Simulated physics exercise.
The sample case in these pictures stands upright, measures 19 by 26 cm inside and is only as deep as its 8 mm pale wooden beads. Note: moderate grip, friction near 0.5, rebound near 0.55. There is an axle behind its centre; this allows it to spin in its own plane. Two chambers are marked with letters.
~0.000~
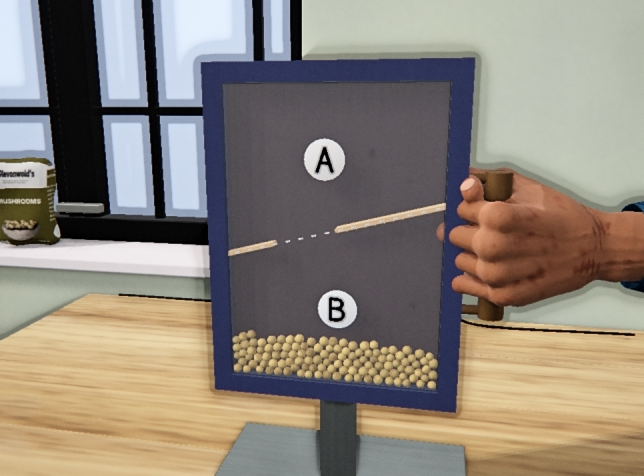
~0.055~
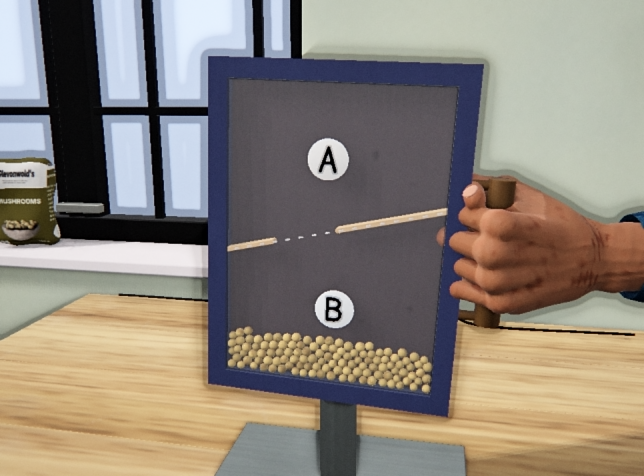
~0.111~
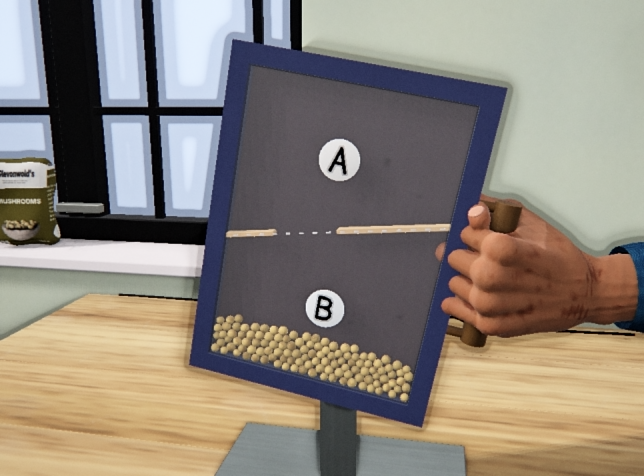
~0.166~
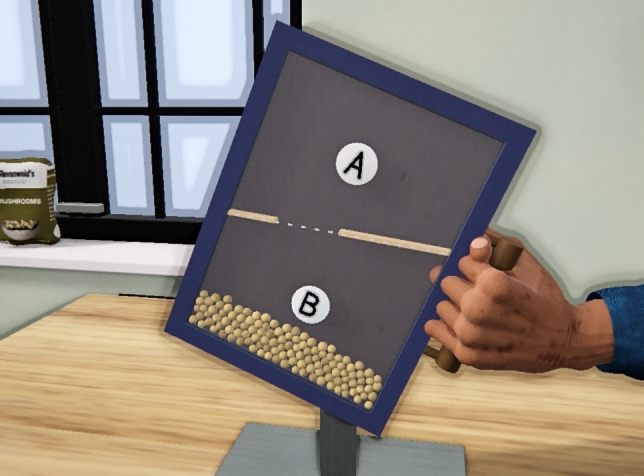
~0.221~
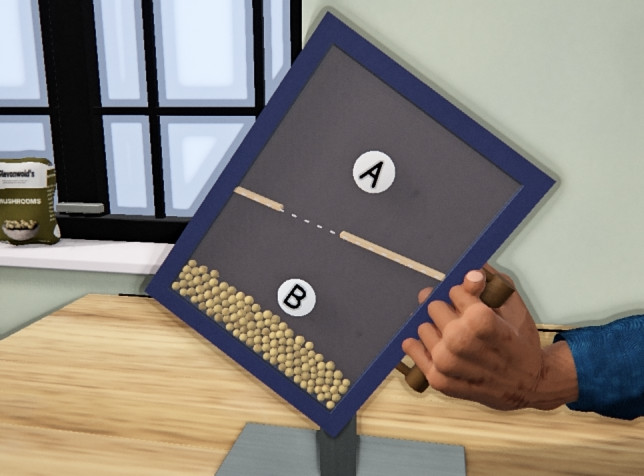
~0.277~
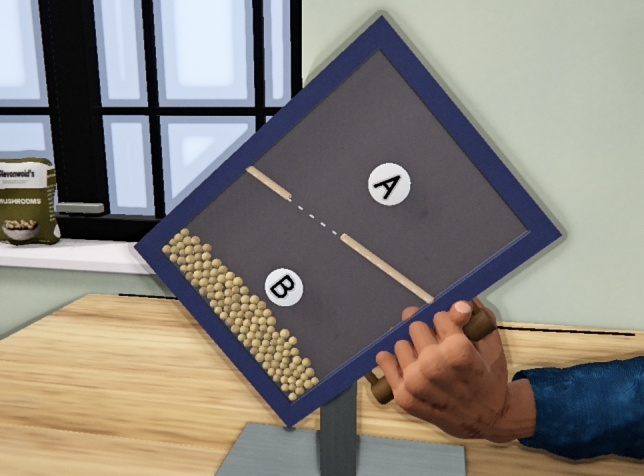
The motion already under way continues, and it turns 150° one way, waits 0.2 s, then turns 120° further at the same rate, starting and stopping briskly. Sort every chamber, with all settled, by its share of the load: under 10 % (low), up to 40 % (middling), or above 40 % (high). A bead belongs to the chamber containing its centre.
A: Up to 40 %; B: Above 40 %.
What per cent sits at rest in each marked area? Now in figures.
Reading: Chamber A = 20; chamber B = 80.
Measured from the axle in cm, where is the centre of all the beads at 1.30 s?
Left about 4 cm, up about 5 cm.
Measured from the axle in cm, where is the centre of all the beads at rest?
Offset approx. 4 cm right, 7 cm below.
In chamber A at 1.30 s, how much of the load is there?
It works out at roughly 5 %.
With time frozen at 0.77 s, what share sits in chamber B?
Roughly 100 %.
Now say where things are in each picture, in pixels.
Level; about 120 beads; load centre (332, 360); top bead (251, 334); A (324, 160), B (337, 309), in the first picture.
Turned 3° clockwise; load centre (327, 360); top bead (248, 331), in the second picture.
Turned 10° clockwise; load centre (311, 357); top bead (239, 319); wall ends (226, 234) to (273, 233), (340, 231) to (453, 227), in the third picture.
Turned 23° clockwise; load centre (287, 348); top bead (204, 294), in the fourth picture.
Turned 36° clockwise; load centre (263, 334); top bead (192, 264), in the fifth picture.
Turned 49° clockwise; load centre (244, 316); top bead (185, 232); A (389, 184), B (284, 288), in the sixth picture.
After 0.77 s, it stands 150° clockwise; the beads' middle is 7 cm left of and level with the centre; B 100 %.
After 1.30 s, it has come round 211° clockwise; the beads' middle is 4 cm left of and 5 cm above the centre; A 5 %, B 95 %.
After 1.62 s, it has come round 270° clockwise; the beads' middle is 4 cm right of and 7 cm below the centre; A 20 %, B 80 %.
At rest by 2.4 s, it has come round 270° clockwise; A 20 %, B 80 %.
